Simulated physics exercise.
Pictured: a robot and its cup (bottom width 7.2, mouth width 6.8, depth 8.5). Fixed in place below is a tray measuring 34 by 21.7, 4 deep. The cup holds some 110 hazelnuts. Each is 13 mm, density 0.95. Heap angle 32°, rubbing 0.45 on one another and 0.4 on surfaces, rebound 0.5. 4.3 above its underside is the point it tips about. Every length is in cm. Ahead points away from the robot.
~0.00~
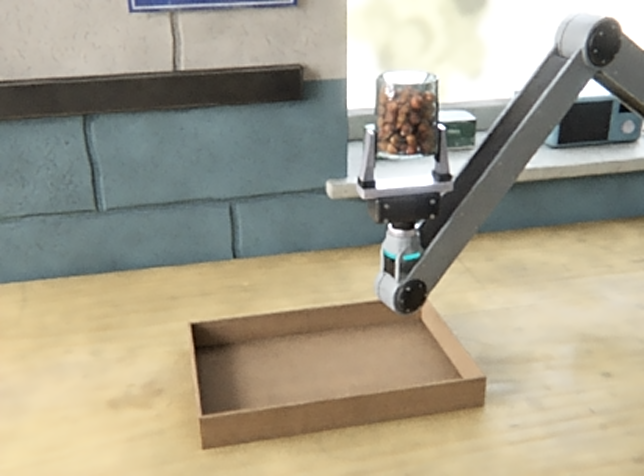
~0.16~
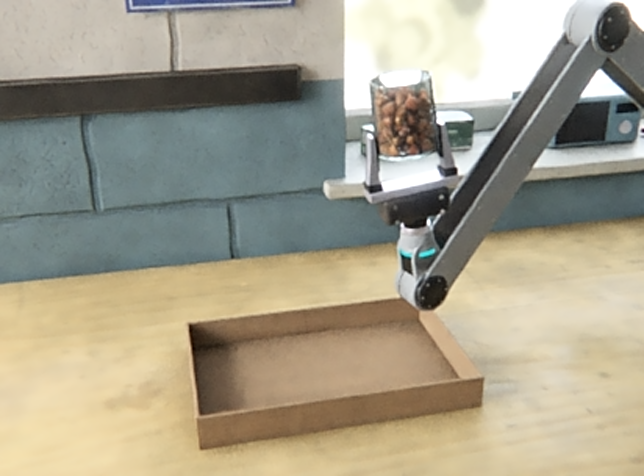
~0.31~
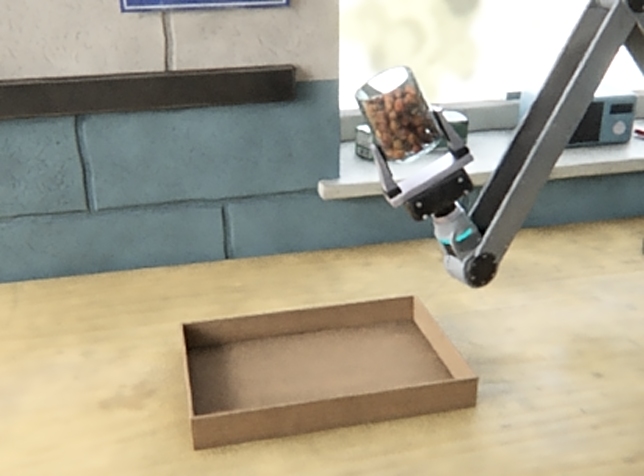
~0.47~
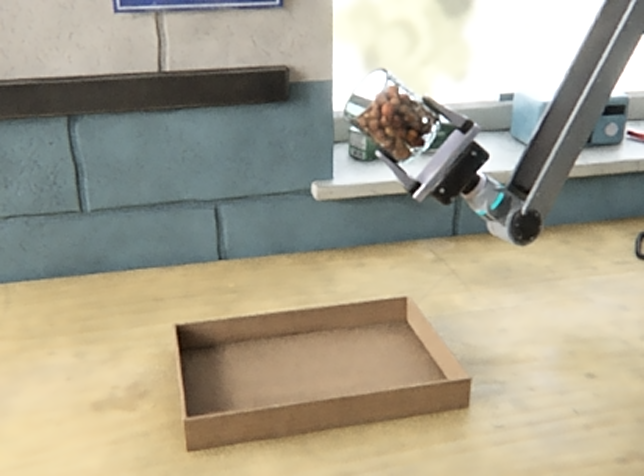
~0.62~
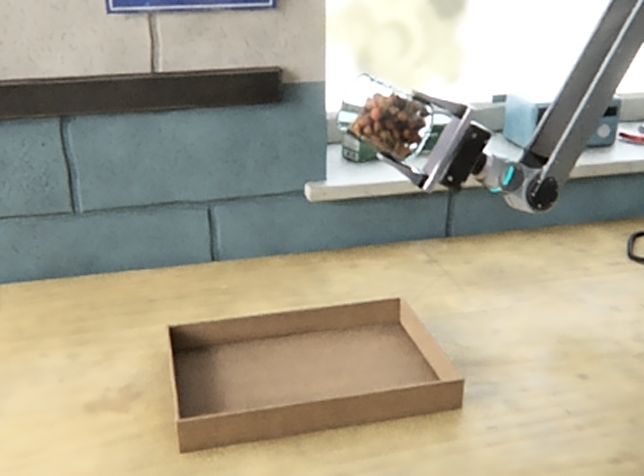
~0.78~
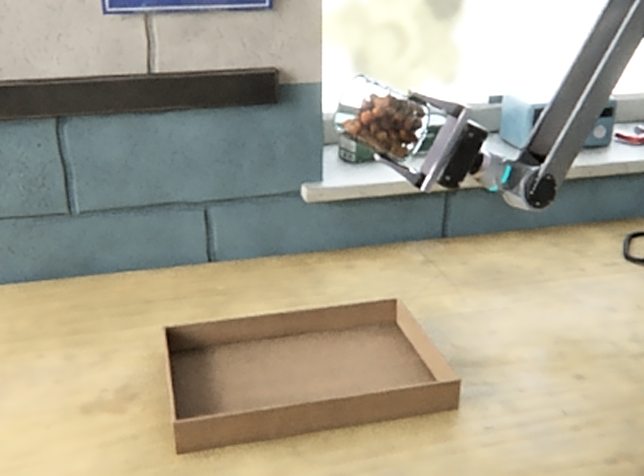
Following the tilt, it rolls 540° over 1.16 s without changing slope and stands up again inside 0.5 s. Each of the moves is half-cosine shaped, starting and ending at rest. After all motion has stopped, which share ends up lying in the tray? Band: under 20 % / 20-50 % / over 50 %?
Less than 20 %.
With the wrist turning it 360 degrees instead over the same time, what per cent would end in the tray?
Then about 5 per cent.
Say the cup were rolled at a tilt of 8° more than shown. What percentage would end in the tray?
It would be around 10 percent.
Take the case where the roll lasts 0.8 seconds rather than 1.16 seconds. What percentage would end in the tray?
In that case roughly 0 percent.
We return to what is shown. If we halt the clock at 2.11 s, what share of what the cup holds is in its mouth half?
About 40 percent.
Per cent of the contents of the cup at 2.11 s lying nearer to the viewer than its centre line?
Share noted: Close to 50 per cent.
By 1.44 s, tipped 63°, highest piece 37 above the table; 107 in the cup, 1 in flight or on a rim.
By 2.11 s, tipped 47°, highest piece 37 above the table; 106 in the cup, 2 in the tray.
By 2.64 s, upright, highest piece 37 above the table; 106 in the cup, 2 in the tray.
By 3.34 s, upright, highest piece 37 above the table; 106 in the cup, 2 in the tray.
Final count, 106 in the cup, 2 in the tray. That is 2 % in the tray.
